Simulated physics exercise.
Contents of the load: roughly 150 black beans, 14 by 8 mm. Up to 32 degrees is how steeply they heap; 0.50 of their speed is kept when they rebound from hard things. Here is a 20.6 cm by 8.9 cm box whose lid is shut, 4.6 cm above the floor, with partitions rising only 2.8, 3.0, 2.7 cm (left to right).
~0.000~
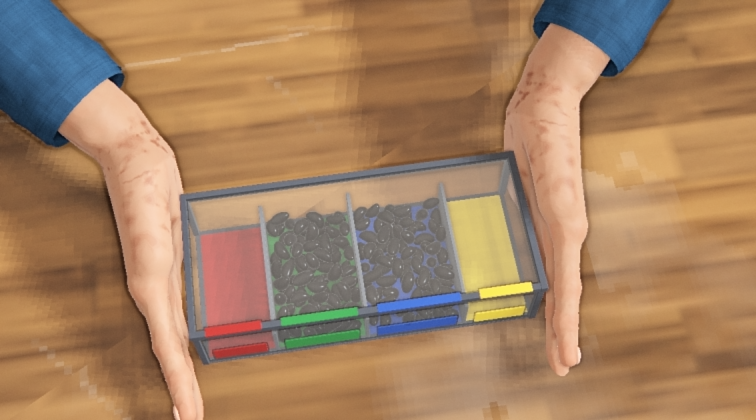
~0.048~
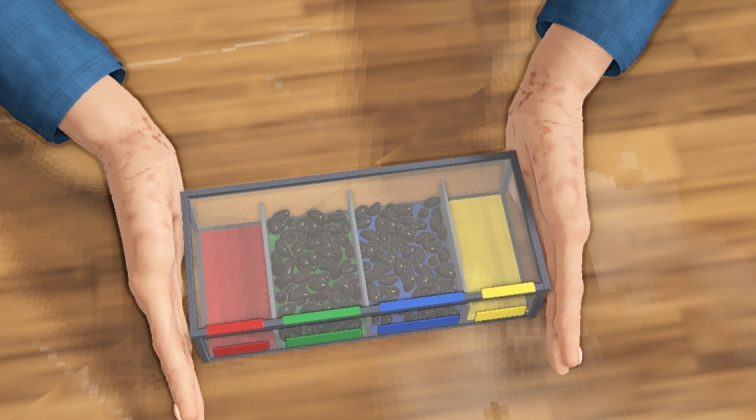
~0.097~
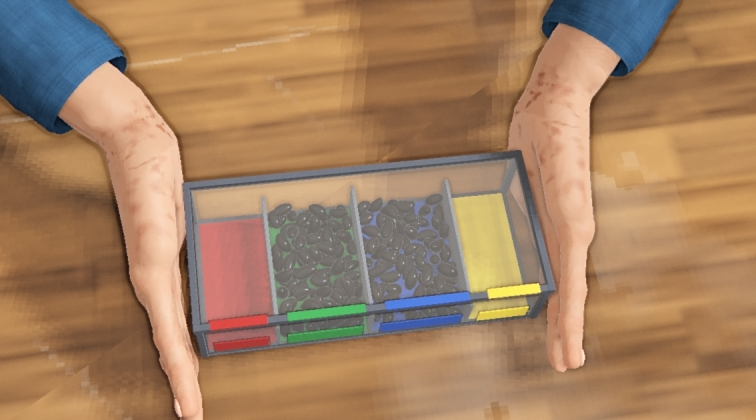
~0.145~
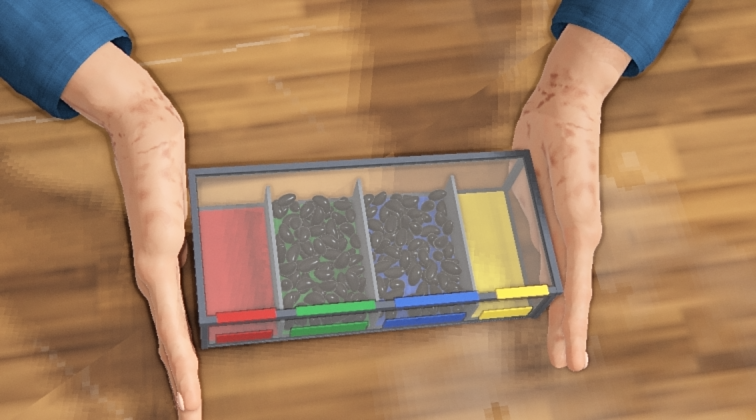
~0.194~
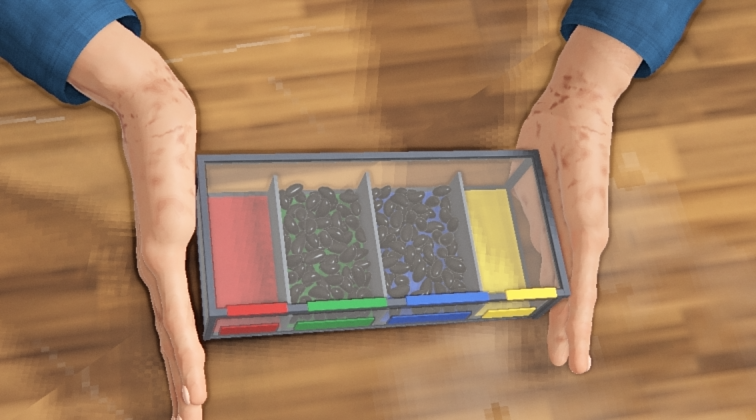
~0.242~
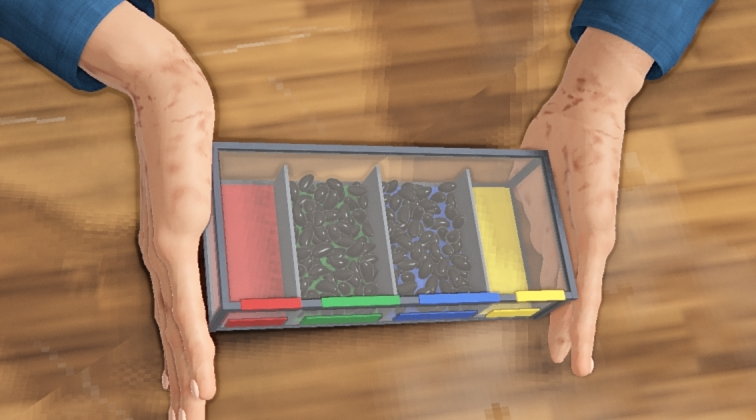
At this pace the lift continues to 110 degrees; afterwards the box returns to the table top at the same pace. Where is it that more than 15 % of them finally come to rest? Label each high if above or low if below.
Red: Low; blue: High; green: High; yellow: High.
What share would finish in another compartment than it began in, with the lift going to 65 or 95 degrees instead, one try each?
First try: Around 10 %; second try: Around 60 %.
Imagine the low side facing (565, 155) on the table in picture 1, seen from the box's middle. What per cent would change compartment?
Something like 50 in a hundred.
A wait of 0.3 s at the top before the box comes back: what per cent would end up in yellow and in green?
In per cent: Yellow 50; green 25.
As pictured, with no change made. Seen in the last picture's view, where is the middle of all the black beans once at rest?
Somewhere near (451, 284) in the last picture.
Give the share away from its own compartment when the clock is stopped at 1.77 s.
Some 55 percent.
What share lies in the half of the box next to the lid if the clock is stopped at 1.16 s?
Close to 70 in a hundred.
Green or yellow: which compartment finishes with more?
The yellow one.
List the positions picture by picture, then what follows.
In the first picture, box tilt 0 degrees, front corners at (196, 333) and (540, 284); blue 50 %, green 50 %.
In the second picture, box tilt 1 degrees, front corners at (197, 331) and (542, 285).
In the third picture, box tilt 4 degrees, front corners at (200, 326) and (547, 286), lowest corner right front.
In the fourth picture, box tilt 9 degrees, front corners at (206, 318) and (554, 288), lowest corner right front.
In the fifth picture, box tilt 14 degrees, front corners at (216, 310) and (562, 290), lowest corner right front.
In the sixth picture, box tilt 20 degrees, front corners at (229, 303) and (569, 293), lowest corner right front; blue 50 %, green 50 %. Its pace works out near 110 degrees a second.
After 1.16 s, tilt 110 degrees; blue 35 %, green 35 %, yellow 25 %.
After 1.77 s, tilt 49 degrees; blue 25 %, green 25 %, yellow 50 %.
After 2.43 s, tilt 0 degrees; blue 25 %, green 25 %, yellow 50 %.
At rest (3.5 s), red 0 %, blue 25 %, green 25 %, yellow 50 %.
